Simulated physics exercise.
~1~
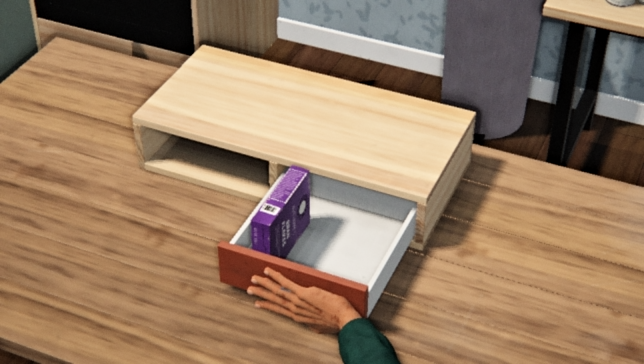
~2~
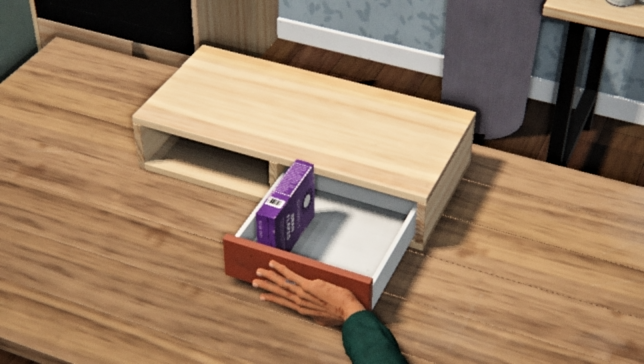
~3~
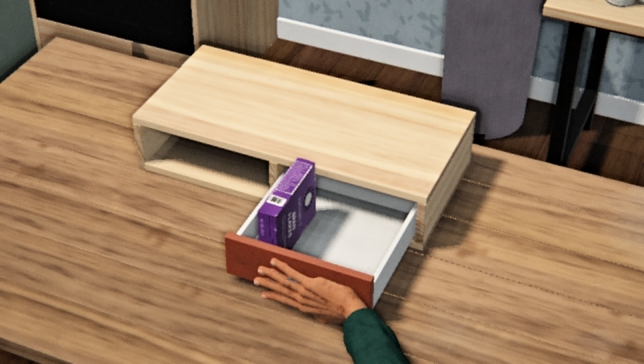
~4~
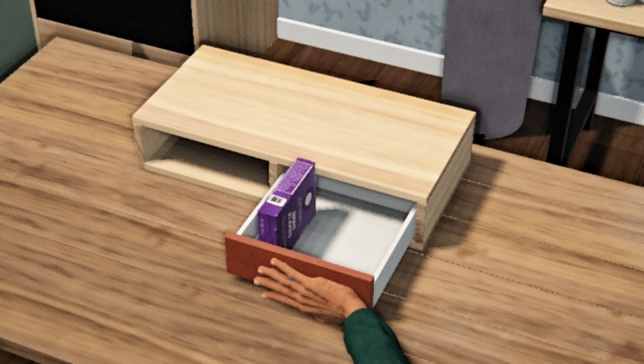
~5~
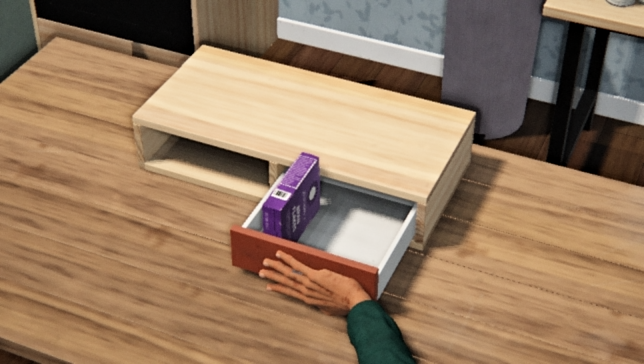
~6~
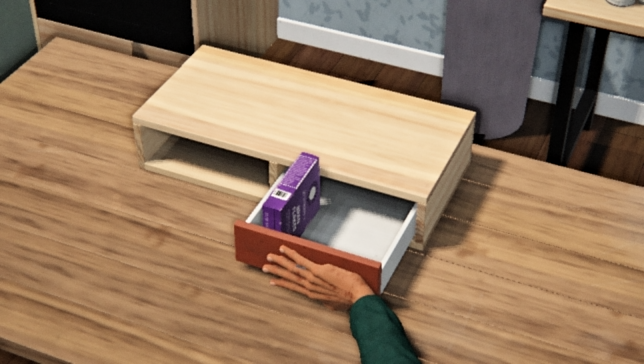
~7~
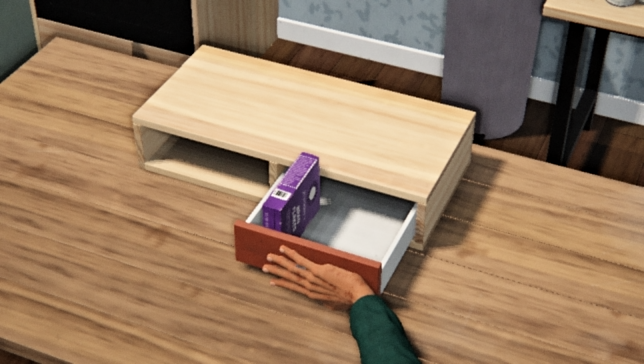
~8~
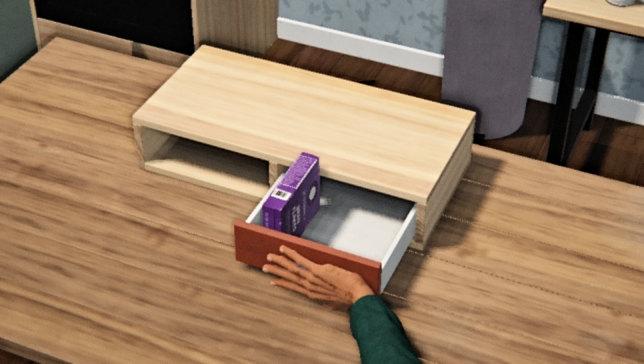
On a wooden table, a hand in a green sleeve slowly pushes the red-fronted drawer of a pale wooden chest inward in small steps, carrying a purple packet with it, until the movement stops and the drawer remains well open with the hand still against its front.
